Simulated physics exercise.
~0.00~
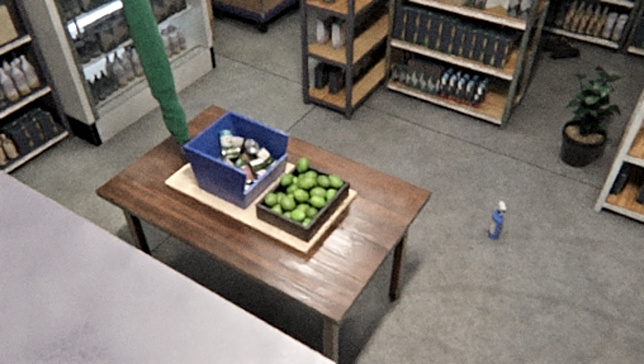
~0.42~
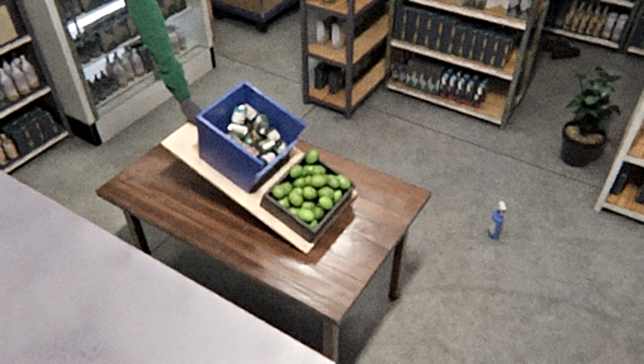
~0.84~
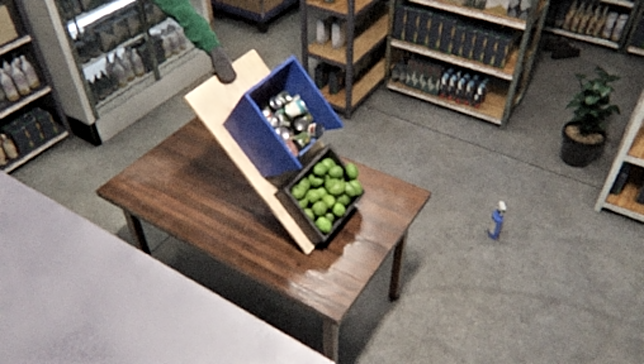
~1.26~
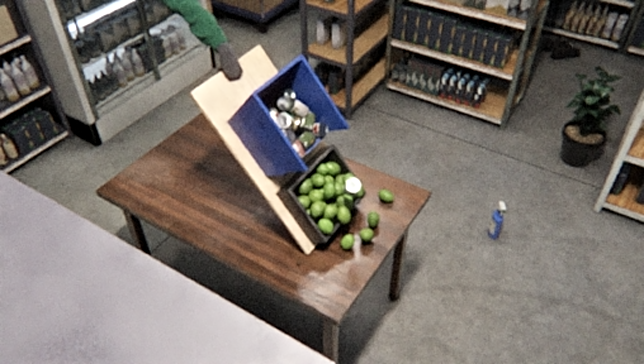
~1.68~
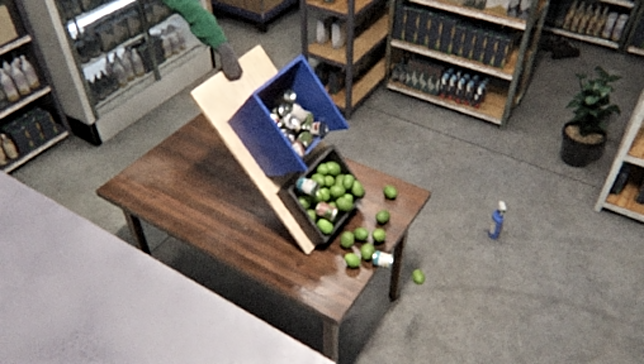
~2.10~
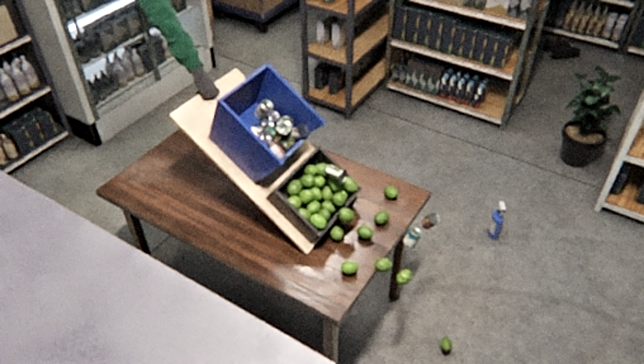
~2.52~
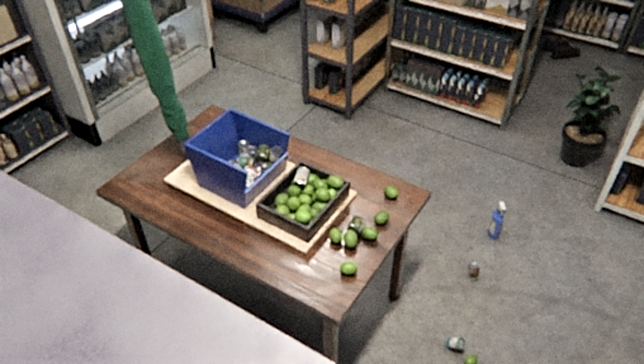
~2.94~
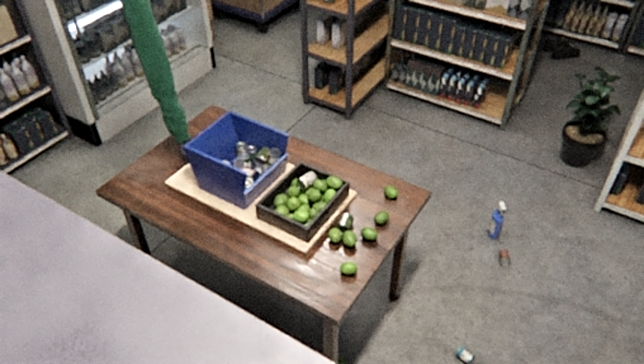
A green-sleeved arm tilts a board, spilling limes and tins rightward, then lowers it flat.
